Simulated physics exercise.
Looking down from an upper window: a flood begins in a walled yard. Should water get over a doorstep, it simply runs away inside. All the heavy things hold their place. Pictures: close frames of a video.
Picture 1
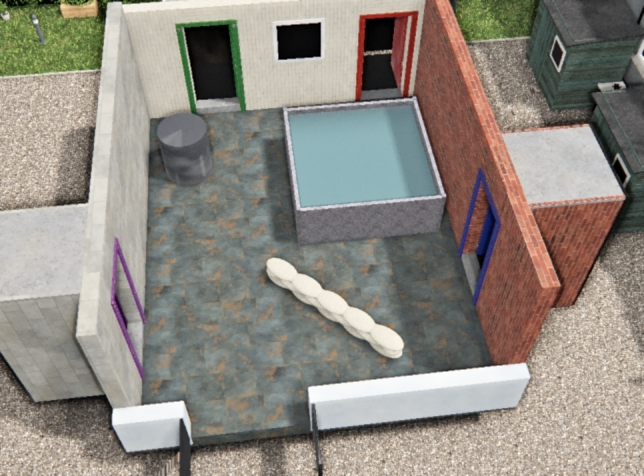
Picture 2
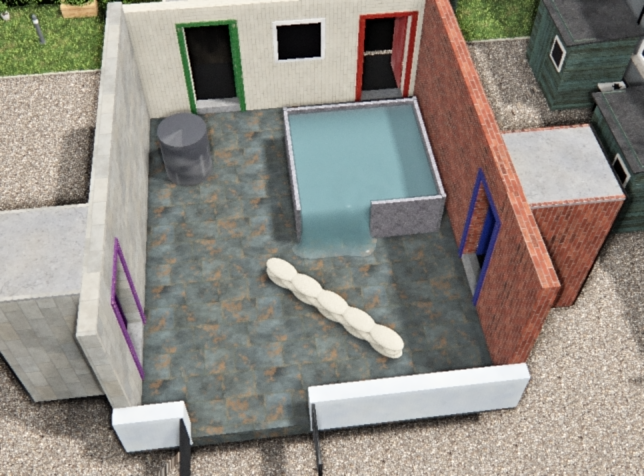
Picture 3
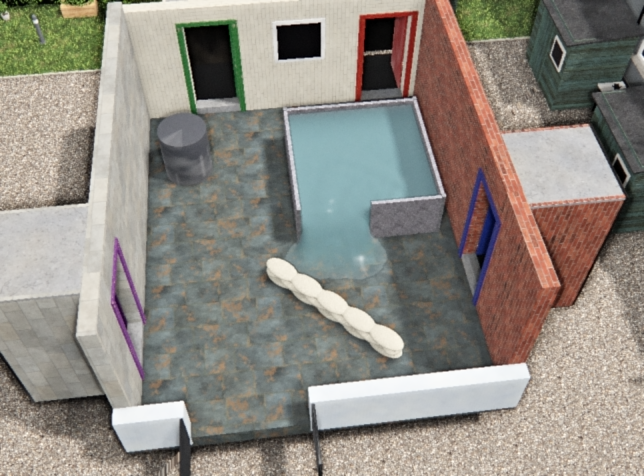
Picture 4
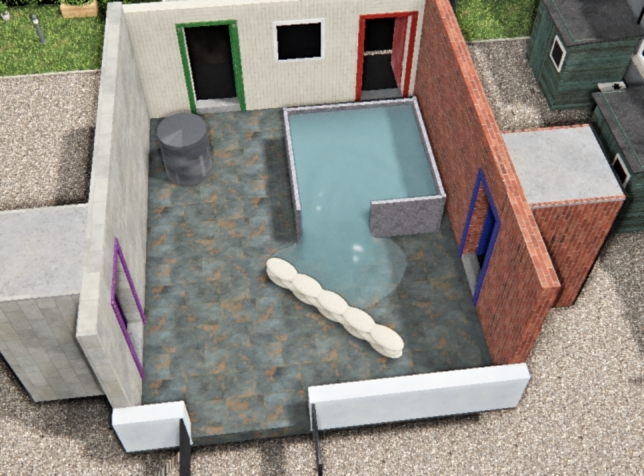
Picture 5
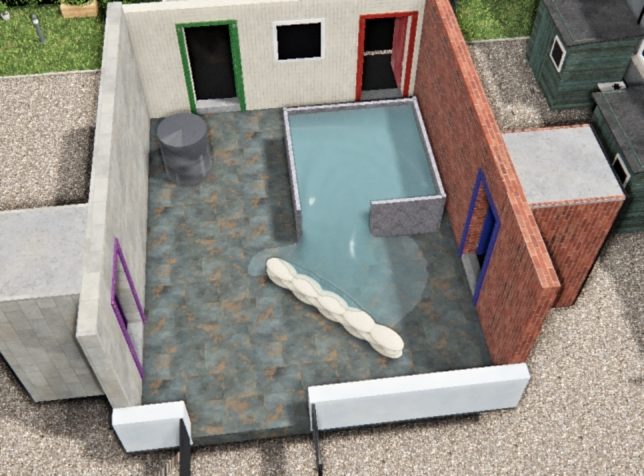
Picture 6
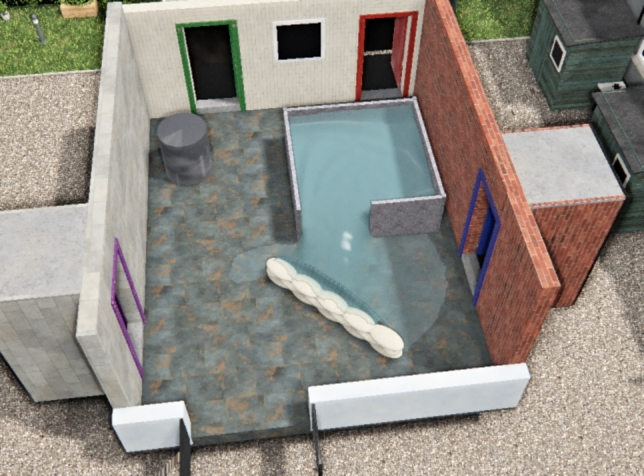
Water in a big raised tank in a walled yard poured out through a gap in the front wall, spread across the dark paved floor, and washed up against and around a long, lumpy cream-coloured barrier.
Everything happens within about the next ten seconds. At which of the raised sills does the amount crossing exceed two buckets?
At the blue door it exceeds two buckets; at the green door it does not exceed two buckets; at the purple door it exceeds two buckets; at the red door it exceeds two buckets.
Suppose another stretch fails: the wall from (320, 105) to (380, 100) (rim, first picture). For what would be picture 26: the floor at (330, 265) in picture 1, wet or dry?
Verdict: Free of water.
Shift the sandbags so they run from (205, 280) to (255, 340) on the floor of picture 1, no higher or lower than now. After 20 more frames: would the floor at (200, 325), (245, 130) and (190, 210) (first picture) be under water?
Going through them, they'd be left unsoaked, then left unsoaked, then waterlogged.
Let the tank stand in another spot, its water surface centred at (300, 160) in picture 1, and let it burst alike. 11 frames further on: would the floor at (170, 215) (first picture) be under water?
Spared.
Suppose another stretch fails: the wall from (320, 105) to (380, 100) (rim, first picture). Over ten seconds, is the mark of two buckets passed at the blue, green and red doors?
Note - blue door comes in lower; green door breaks the threshold; red door breaks the threshold.
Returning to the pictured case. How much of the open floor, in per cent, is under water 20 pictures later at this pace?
About 75 per cent.
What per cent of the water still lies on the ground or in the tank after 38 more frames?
My estimate is some 90 percent.
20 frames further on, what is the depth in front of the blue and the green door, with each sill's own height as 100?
The first is near 220 per cent, the second near 0 per cent.
A moment on, water covers 35 % of the floor; the blue door wet at the sill, nothing in, the green door not reached, the purple door not reached, the red door not reached.
Next, water covers 65 % of the floor; the blue door under two buckets in, the green door not reached, the purple door not reached, the red door not reached.
Then, water covers 75 % of the floor; the blue door over two buckets in, the green door not reached, the purple door wet at the sill, nothing in, the red door not reached.
Later, water covers 95 % of the floor; the blue door far over two buckets in, the green door wet at the sill, nothing in, the purple door over two buckets in, the red door over two buckets in.
In the end, water covers 95 % of the floor; the blue door far over two buckets in, the green door wet at the sill, nothing in, the purple door far over two buckets in, the red door far over two buckets in.
